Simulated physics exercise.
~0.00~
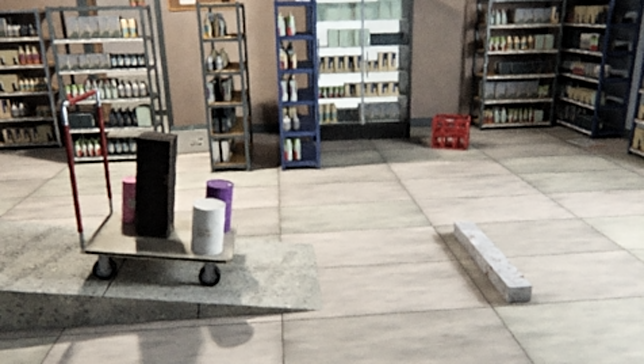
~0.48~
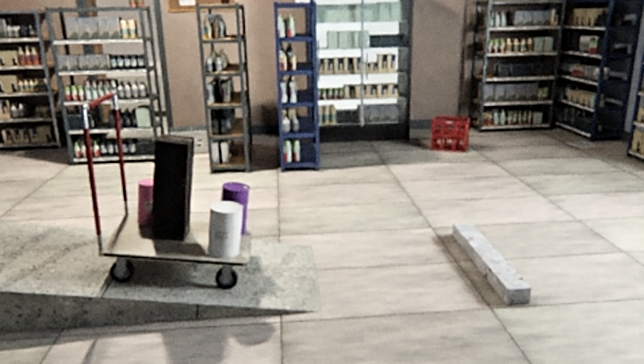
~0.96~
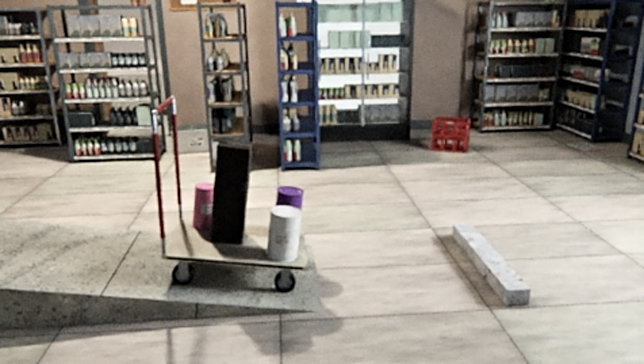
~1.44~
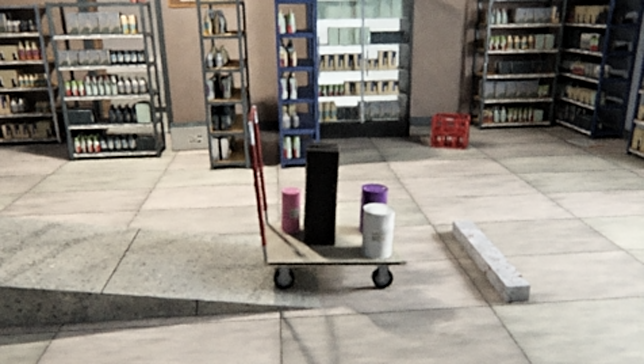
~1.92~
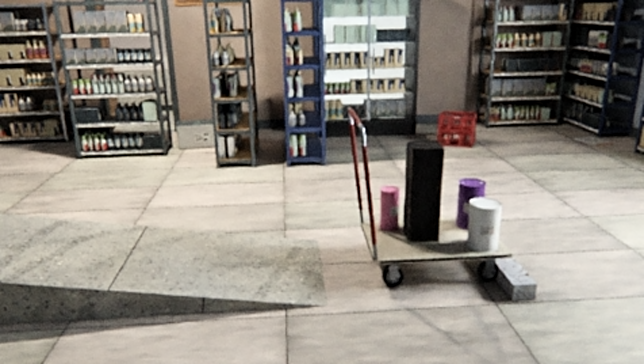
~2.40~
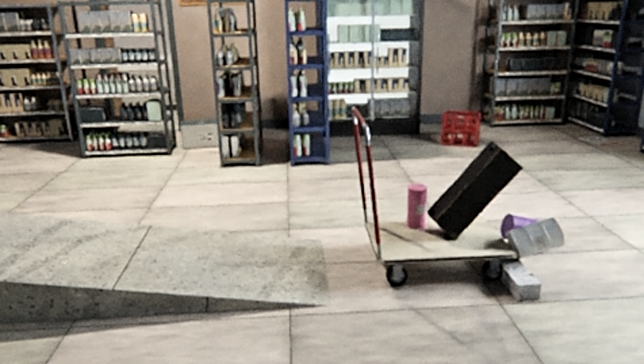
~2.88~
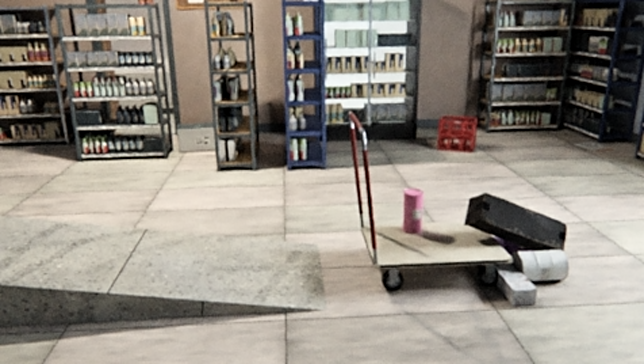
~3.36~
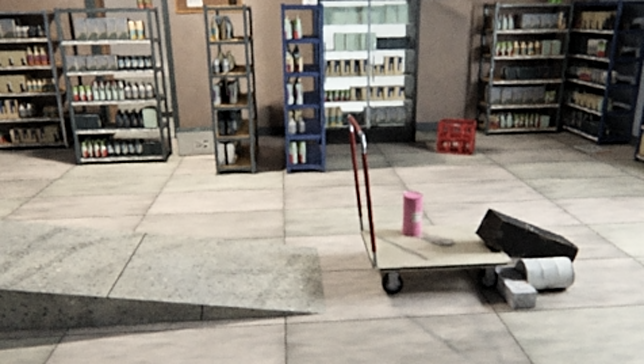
A trolley rolls down a ramp and stops at a kerb, spilling all but the pink canister.
